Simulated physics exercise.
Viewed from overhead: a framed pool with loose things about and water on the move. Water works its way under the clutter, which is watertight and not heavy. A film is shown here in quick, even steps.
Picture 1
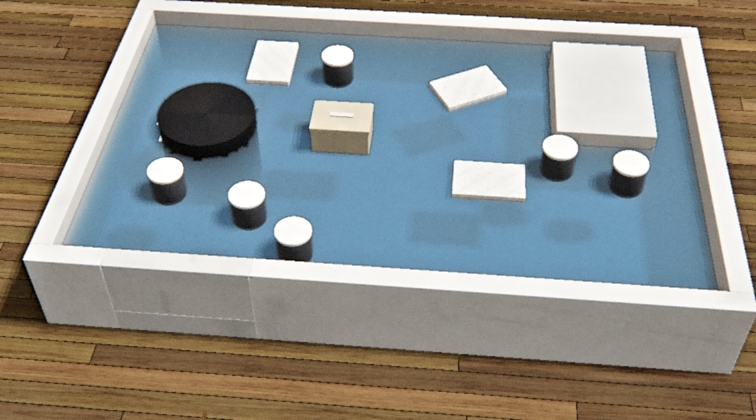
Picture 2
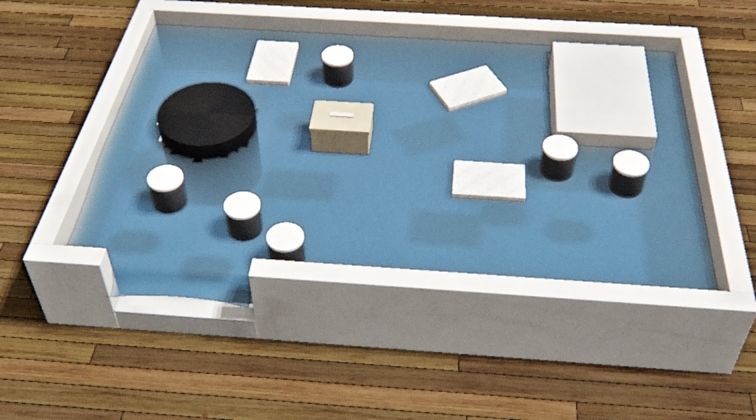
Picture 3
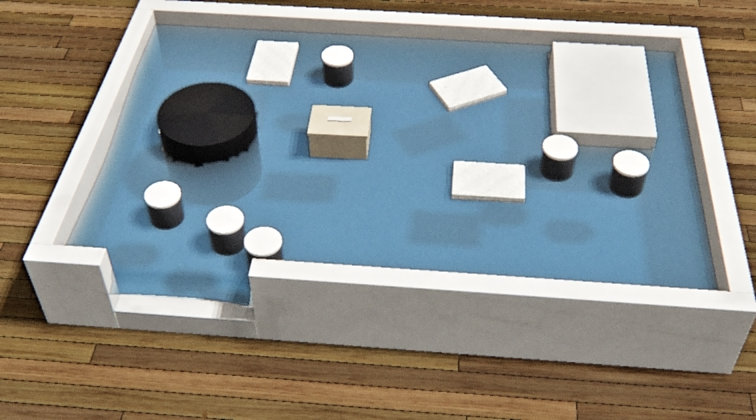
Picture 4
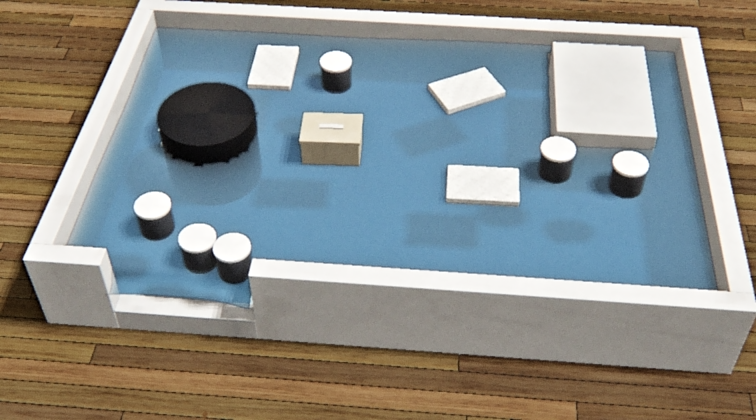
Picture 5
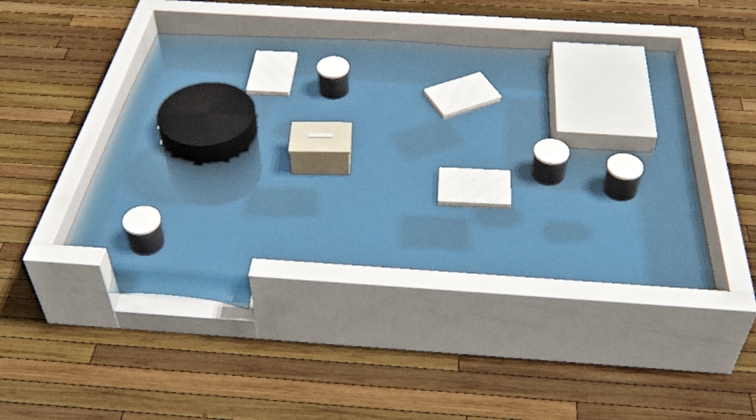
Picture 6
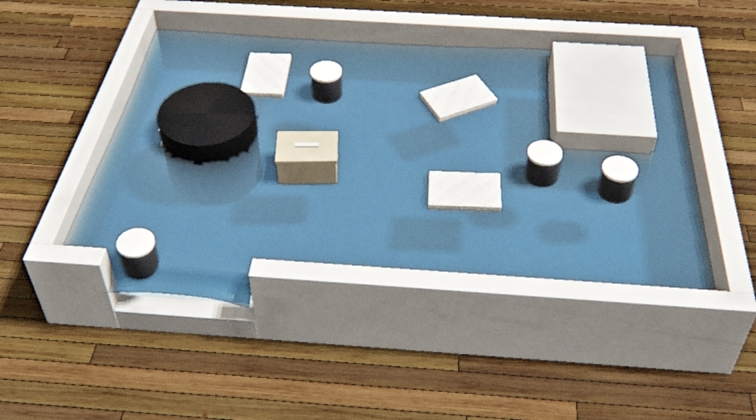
A white-walled rectangular pool of blue water sits on a wooden plank floor, seen from above at an angle by a still camera. A round black object floats at left near a beige box, with white slabs and dark, white-topped pails scattered around and a large white block at upper right. A gap opens in the near wall at left, two pails drift to it and disappear, and other floating things slide slowly leftward and nearer.
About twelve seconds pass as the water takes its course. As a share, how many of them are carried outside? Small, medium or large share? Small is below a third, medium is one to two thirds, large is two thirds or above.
A medium share.
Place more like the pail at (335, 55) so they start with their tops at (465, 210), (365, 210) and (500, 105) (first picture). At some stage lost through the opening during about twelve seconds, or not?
Result list, first to last: Leaves, leaves, does not leave.
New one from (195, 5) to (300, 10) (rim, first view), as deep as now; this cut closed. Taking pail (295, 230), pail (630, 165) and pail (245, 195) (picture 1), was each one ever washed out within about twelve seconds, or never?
Remains, remains, remains.
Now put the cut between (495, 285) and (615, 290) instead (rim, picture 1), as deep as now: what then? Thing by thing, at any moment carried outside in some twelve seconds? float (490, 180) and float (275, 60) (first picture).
In that order: Escapes, never escapes.
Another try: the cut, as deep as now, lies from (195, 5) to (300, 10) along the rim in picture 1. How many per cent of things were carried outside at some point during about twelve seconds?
Something like 50 percent.
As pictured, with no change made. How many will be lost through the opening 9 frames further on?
That makes 3.
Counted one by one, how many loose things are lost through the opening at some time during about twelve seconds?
That adds up to 4.
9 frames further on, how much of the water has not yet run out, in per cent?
About 76 percent.
A moment on, 3 of 10 are out; 7 afloat.
Next, 3 of 10 are out; 7 afloat.
Later, 4 of 10 are out; 6 afloat.
In the end, 4 of 10 are out; 6 afloat.
